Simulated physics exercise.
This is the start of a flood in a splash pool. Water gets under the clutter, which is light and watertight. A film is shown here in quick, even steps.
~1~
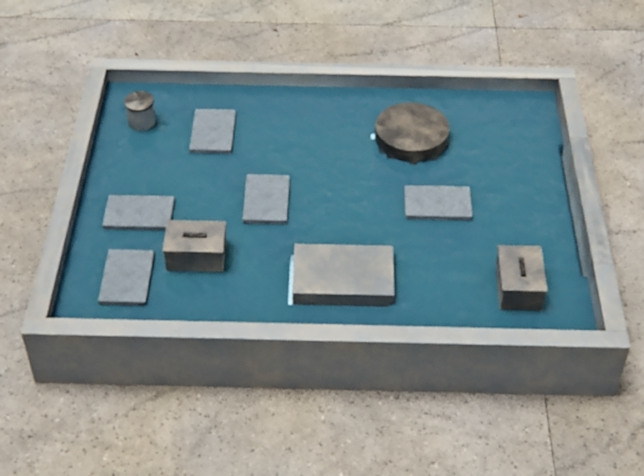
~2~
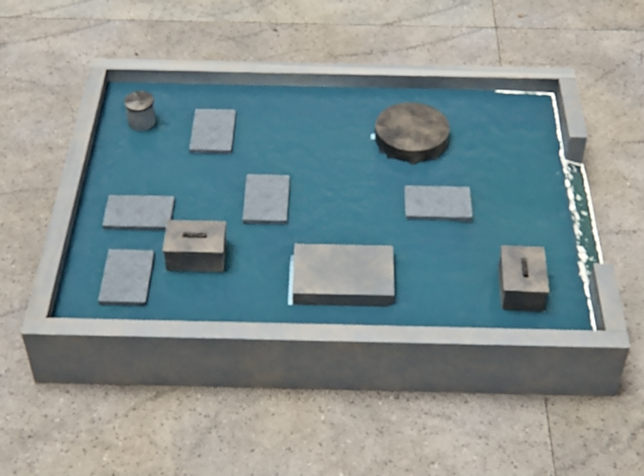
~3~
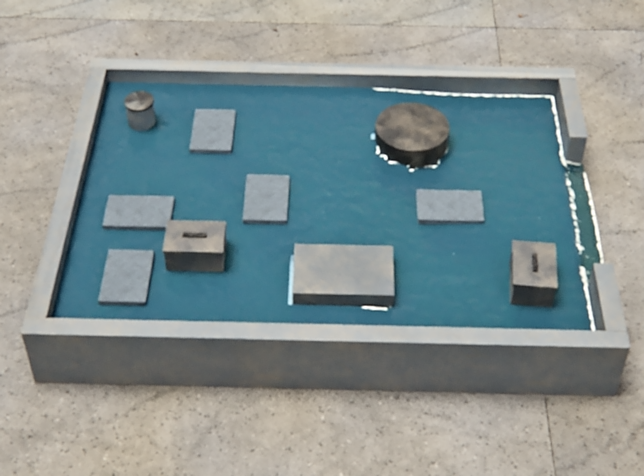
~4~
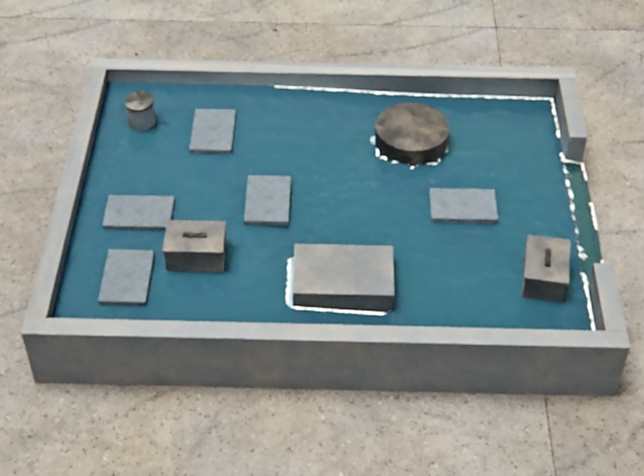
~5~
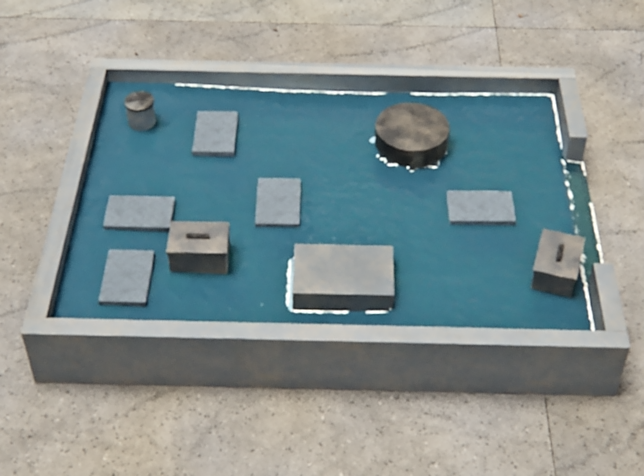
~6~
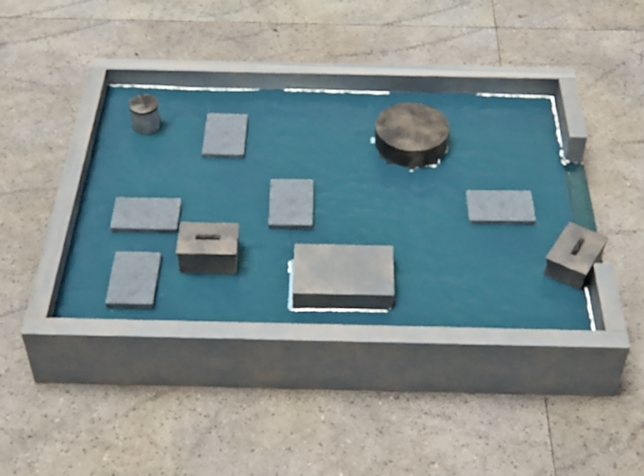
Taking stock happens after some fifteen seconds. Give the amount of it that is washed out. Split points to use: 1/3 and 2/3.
From 1/3 to 2/3.
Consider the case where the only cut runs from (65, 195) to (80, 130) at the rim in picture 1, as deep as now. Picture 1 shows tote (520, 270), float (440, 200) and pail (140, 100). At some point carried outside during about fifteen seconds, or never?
Item one doesn't escape, item two doesn't escape, item three gets away.
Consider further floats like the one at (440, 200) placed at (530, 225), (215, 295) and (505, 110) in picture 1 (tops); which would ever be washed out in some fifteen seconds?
In order, the first is escaping, the second never leaving, the third escaping.
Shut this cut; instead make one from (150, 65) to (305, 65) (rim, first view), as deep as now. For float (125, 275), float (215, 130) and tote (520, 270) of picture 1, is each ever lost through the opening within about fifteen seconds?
The three give no escape, escape and no escape, in that order.
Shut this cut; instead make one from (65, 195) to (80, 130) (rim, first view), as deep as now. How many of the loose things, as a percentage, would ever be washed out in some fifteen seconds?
Fraction out: Near 40 %.
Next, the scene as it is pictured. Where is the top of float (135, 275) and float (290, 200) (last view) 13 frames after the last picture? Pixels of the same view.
Roughly (163, 286) for one and (438, 224) for the other.
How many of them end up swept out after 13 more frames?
Total: 2.
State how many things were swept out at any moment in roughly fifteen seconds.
Exactly 3.
A moment on, 1 of 8 are out; 7 afloat.
Next, 2 of 8 are out; 6 afloat.
Later, 3 of 8 are out; 5 afloat.
In the end, 3 of 8 are out; 5 afloat.
